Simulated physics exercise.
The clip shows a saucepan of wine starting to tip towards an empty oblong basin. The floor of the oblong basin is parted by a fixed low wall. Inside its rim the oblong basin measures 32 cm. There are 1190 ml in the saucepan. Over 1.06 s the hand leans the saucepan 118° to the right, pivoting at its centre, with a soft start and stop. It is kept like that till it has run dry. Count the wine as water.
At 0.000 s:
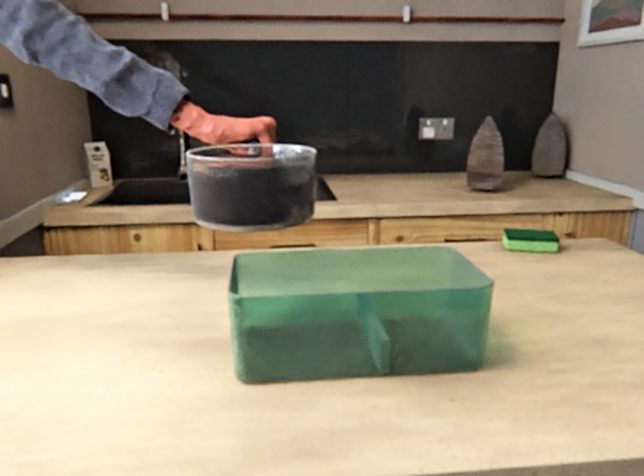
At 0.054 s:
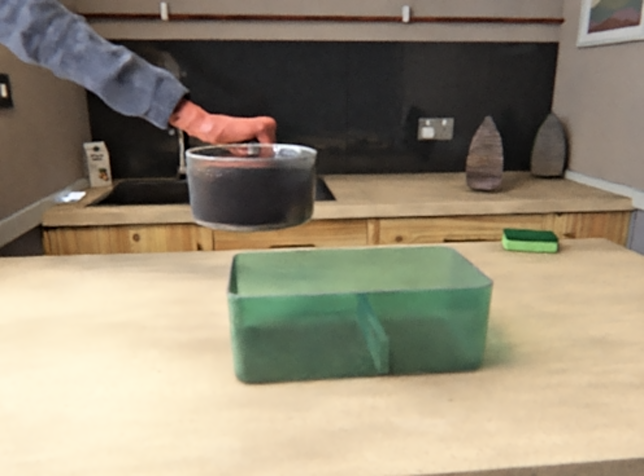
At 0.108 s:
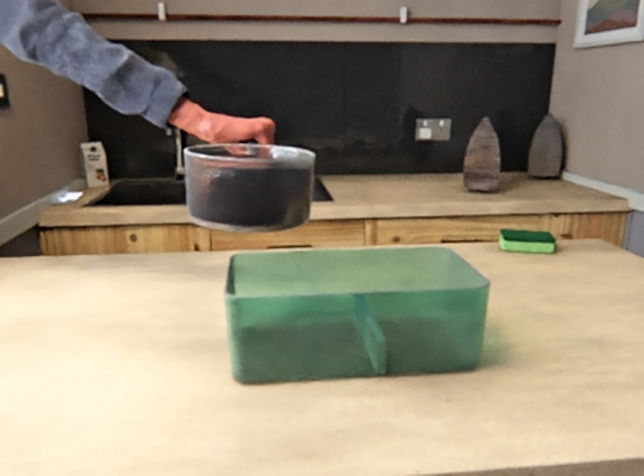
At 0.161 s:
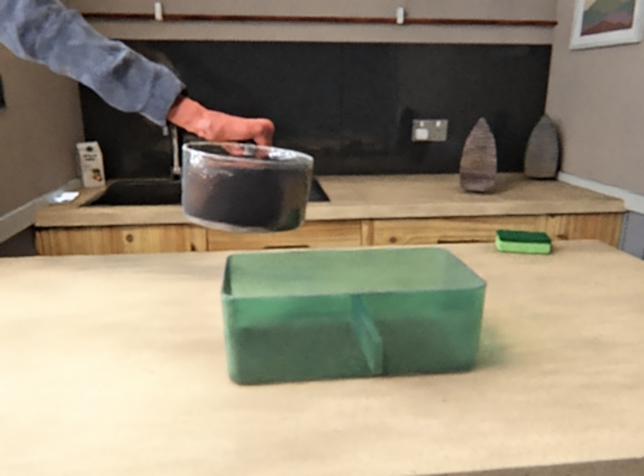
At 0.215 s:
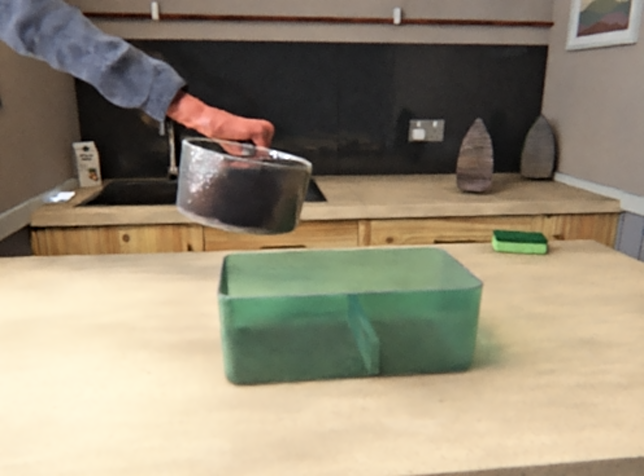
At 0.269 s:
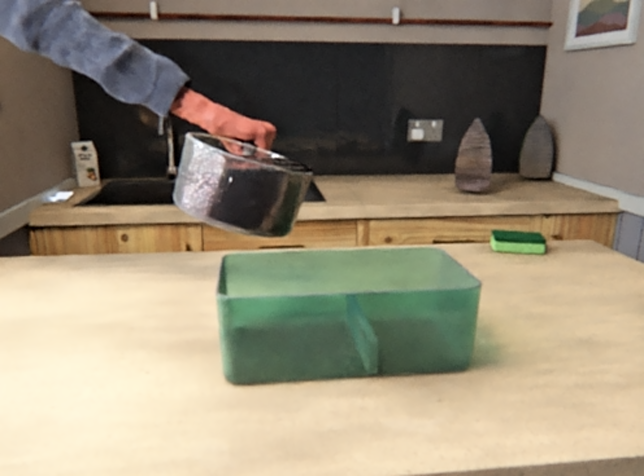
A gloved hand held a clear saucepan of dark liquid above a green, divided oblong basin on a wooden counter, then gradually leaned the pan to the right over it.
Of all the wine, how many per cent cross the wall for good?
The far part has some 34 per cent.
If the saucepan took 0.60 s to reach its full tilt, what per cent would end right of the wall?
Then about 25 per cent.
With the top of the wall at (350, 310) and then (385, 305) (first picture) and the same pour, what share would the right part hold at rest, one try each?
In turn about 60 and 10 per cent.
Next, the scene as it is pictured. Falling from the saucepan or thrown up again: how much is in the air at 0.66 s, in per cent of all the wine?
Near 30 in a hundred.
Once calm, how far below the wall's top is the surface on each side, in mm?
Left about 18 mm, right about 26 mm.
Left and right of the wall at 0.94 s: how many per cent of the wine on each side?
Near 58 on the left, 32 on the right.
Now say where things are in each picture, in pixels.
In the first frame, tilt 0°; pouring edge (315, 152); surface from (191, 163) to (313, 161); the oblong basin's rim runs from (231, 274) to (472, 265); the wall's top is at (372, 314).
In the second frame, tilt 1°; pouring edge (315, 153); surface from (191, 163) to (312, 161).
In the third frame, tilt 3°; pouring edge (313, 156); surface from (190, 162) to (311, 162).
In the fourth frame, tilt 7°; pouring edge (312, 161); surface from (188, 162) to (309, 163).
In the fifth frame, tilt 12°; pouring edge (310, 166); surface from (184, 163) to (308, 164).
In the sixth frame, tilt 18°; pouring edge (311, 173); surface from (184, 164) to (311, 168); 1 per cent is over the edge.
After 0.66 s the tilt is 81° and 41 per cent is still to pour, 12 is left of the wall and 17 right of it.
After 0.94 s the tilt is 114° and 5 per cent is still to pour, 58 is left of the wall and 33 right of it.
After 1.24 s the tilt is 118° and 0 per cent is still to pour, 64 is left of the wall and 34 right of it.
After 1.56 s the tilt is 118° and 0 per cent is still to pour, 64 is left of the wall and 34 right of it.
In the end 64 per cent lies left of the wall, 34 right of it and 2 outside.
